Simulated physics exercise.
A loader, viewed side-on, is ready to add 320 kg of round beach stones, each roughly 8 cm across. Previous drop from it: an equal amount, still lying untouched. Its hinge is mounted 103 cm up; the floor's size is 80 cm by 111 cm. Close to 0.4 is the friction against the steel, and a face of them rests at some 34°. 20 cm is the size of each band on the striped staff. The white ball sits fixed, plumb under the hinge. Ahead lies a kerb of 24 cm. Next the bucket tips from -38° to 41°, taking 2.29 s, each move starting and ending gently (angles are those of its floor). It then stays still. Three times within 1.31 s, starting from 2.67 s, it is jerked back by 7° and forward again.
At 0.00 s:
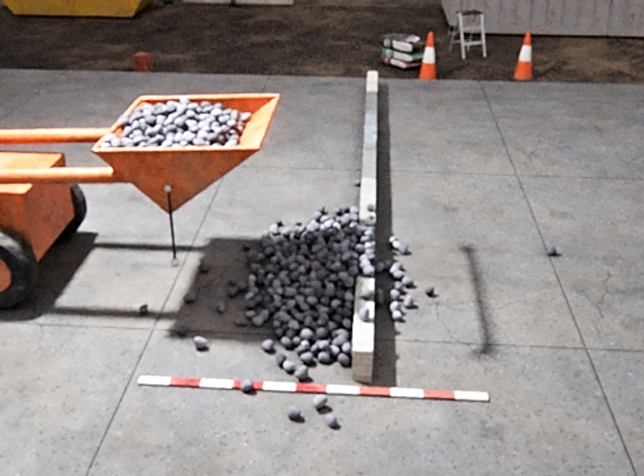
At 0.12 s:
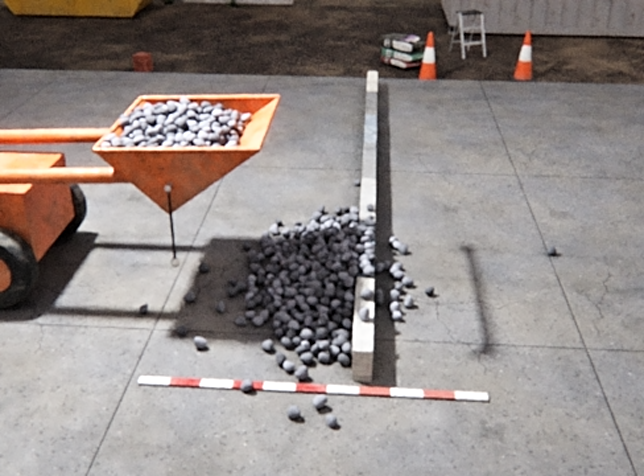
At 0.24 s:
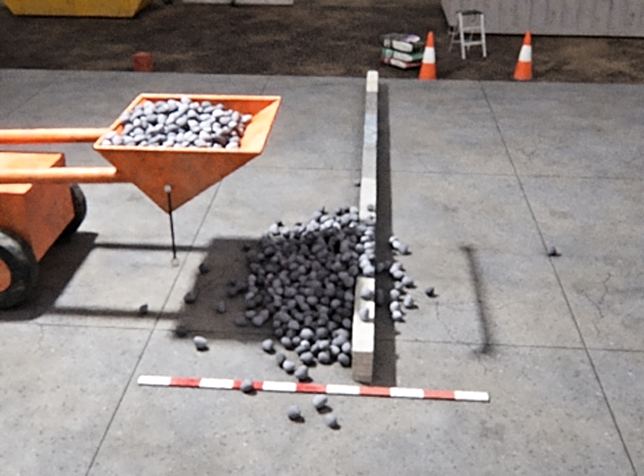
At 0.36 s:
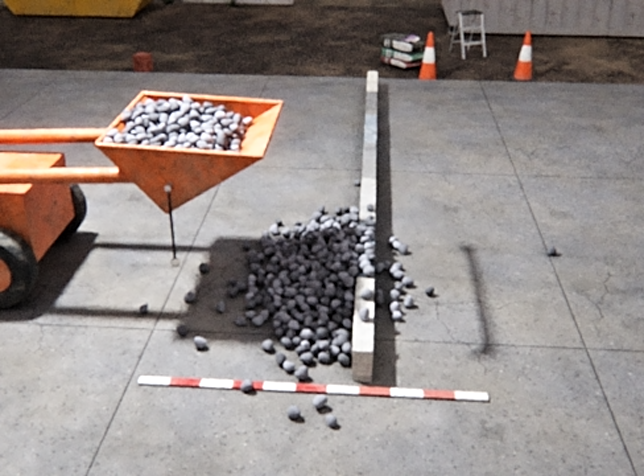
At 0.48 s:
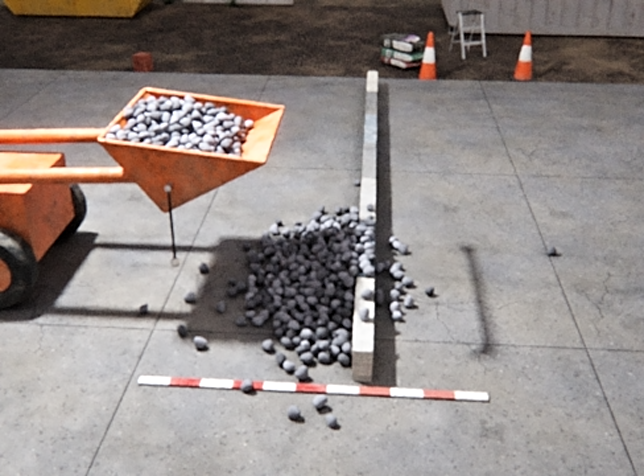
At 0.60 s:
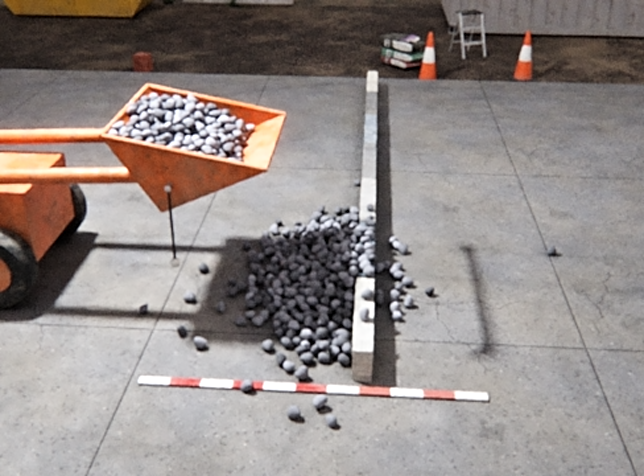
On a concrete yard, an orange bucket loaded with grey stones tilting slightly beside a still stone heap against a kerb.
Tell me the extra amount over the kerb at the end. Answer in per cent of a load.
0 per cent.
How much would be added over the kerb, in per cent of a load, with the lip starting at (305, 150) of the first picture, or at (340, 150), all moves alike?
Some 10 percent first and 35 percent second.
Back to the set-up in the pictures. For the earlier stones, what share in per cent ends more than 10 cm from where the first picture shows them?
Near 10 per cent, I reckon.
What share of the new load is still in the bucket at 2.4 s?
About 0 per cent.
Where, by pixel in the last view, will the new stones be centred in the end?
(282, 266).
After 1.7 s the floor is at 29°; in per cent of one load, 82 in the bucket, 115 on this side of the kerb, 3 over the kerb; the foremost stones are at (426, 269).
After 2.4 s the floor is at 41°; in per cent of one load, 2 in the bucket, 195 on this side of the kerb, 3 over the kerb; the foremost stones are at (426, 269).
After 4.4 s the floor is at 41°; in per cent of one load, 0 in the bucket, 197 on this side of the kerb, 3 over the kerb; the foremost stones are at (426, 269).
After 7.0 s the floor is at 41°; in per cent of one load, 0 in the bucket, 197 on this side of the kerb, 3 over the kerb; the foremost stones are at (426, 269). Net gain over the kerb, 0.
